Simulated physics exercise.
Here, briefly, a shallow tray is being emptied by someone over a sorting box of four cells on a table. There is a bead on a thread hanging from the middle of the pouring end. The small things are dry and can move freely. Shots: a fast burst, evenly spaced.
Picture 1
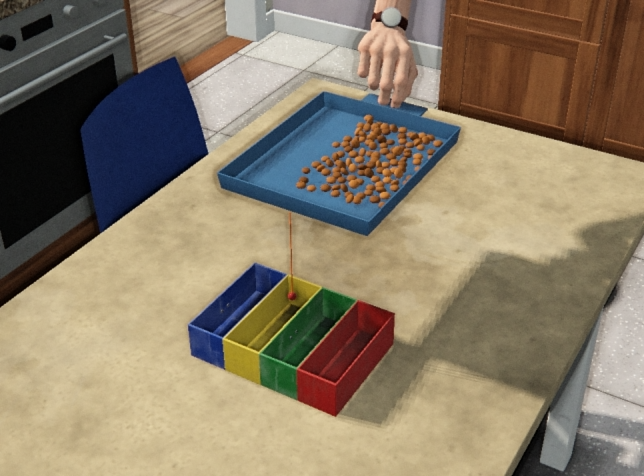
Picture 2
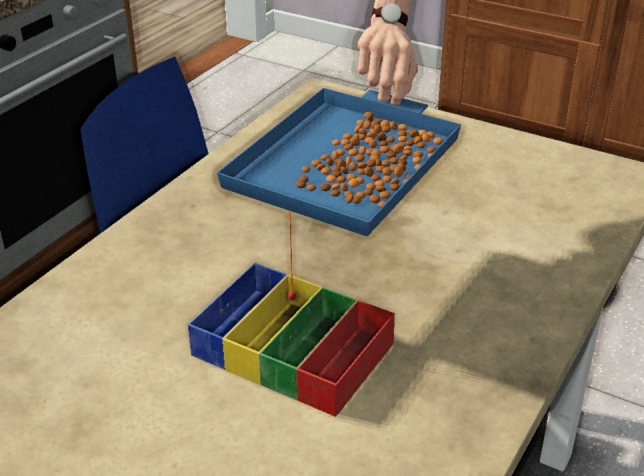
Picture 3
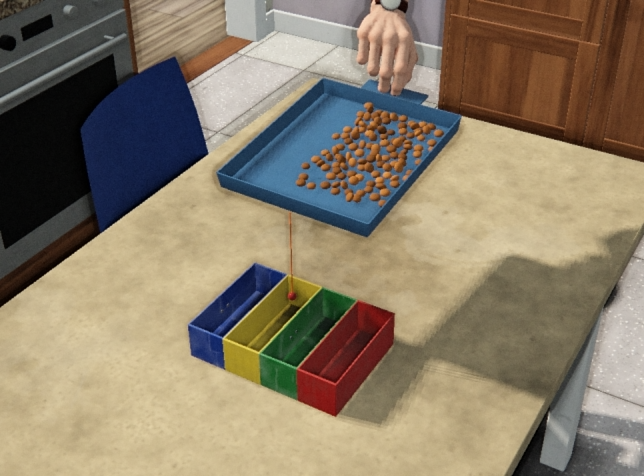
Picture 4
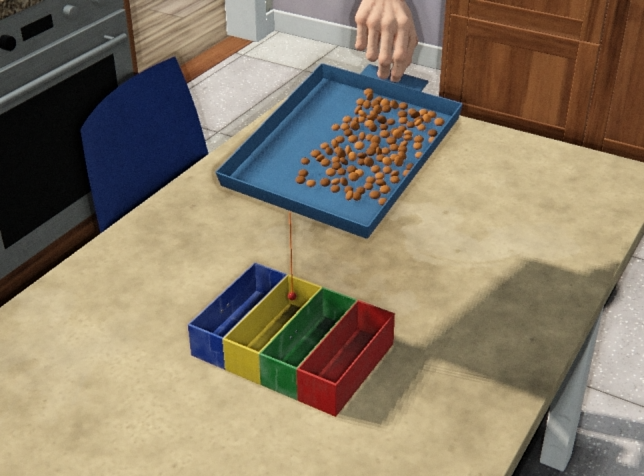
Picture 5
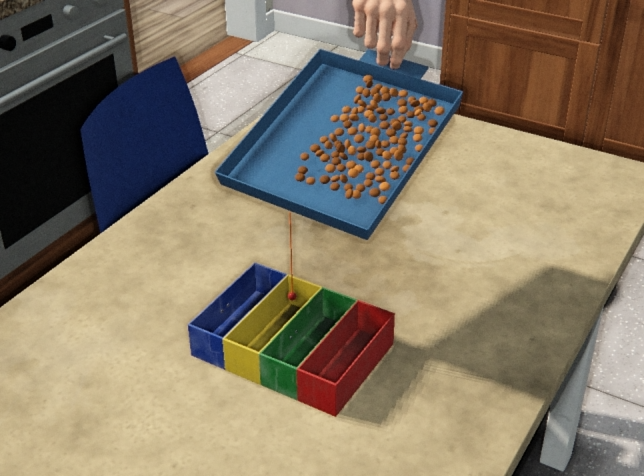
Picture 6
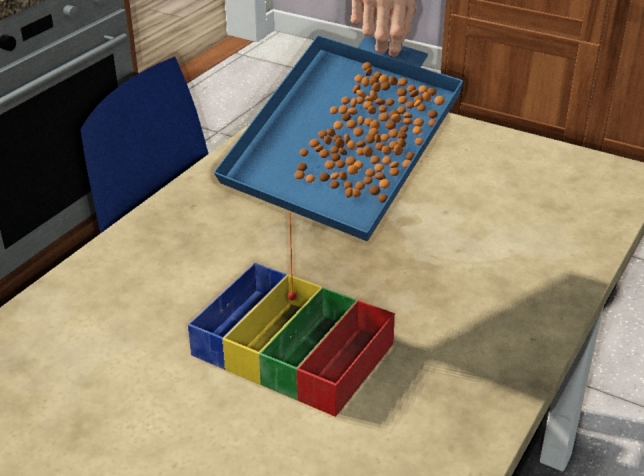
The video shows a hand raising the far end of a blue tray of small brown pieces above blue, yellow, green and red compartments on a table, the tray tilting gradually while the pieces stay grouped toward its right side.
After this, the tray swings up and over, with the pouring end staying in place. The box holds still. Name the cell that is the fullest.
Red.
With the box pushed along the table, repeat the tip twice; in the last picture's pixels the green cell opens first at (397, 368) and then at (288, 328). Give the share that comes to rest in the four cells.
It would be roughly 80 per cent in the first placement and roughly 70 per cent in the second.
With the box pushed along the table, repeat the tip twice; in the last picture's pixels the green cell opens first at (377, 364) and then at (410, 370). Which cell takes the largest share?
It would be yellow the first time and that blue cell the second time.
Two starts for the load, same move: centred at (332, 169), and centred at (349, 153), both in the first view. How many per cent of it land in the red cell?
Shares: 40 % for the first, 50 % for the second.
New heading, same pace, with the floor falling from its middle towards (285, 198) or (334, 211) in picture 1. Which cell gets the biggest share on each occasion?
First try: The blue cell; second try: The red cell.
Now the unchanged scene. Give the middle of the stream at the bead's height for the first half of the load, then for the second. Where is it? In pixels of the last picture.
(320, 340), then (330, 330).
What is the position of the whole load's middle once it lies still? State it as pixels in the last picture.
Centre at rest, last view: Approx. (324, 375).
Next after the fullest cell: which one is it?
Second best is the green cell.
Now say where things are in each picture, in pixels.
Corners of the pouring end (220, 172) and (368, 219), level; middle of the load (375, 161), bits of cat kibble; bead on its thread (292, 296); blue cell (207, 344); yellow cell (242, 358); green cell (279, 374); red cell (317, 390), in the first frame.
Corners of the pouring end (220, 172) and (368, 220), level; middle of the load (375, 159), in the second frame.
Corners of the pouring end (220, 172) and (367, 222), tipped barely, lowest at the right corner; middle of the load (375, 154), in the third frame.
Corners of the pouring end (219, 171) and (367, 224), tipped a little, lowest at the right corner; middle of the load (375, 147), in the fourth frame.
Corners of the pouring end (218, 171) and (366, 227), tipped clearly, lowest at the right corner; middle of the load (374, 139), in the fifth frame.
Corners of the pouring end (217, 171) and (366, 230), tipped clearly, lowest at the right corner; middle of the load (374, 133); blue cell (207, 344); yellow cell (242, 358); green cell (279, 374); red cell (317, 390), in the sixth frame.
Just after the last frame, tray tipped steeply; almost all on the tray; about a tenth falling or outside the box.
A moment on, tray tipped past a quarter turn; roughly a third on the tray; roughly a quarter in the red cell; about a tenth in the green cell; just a few in the yellow cell; about a tenth falling or outside the box.
Further on, tray tipped past a quarter turn; roughly half in the red cell; roughly a third in the green cell; about a tenth in the yellow cell; about a tenth falling or outside the box.
When it is over, tray tipped past a quarter turn; roughly half in the red cell; roughly a third in the green cell; about a tenth in the yellow cell; not one in the blue cell; about a tenth outside the box.
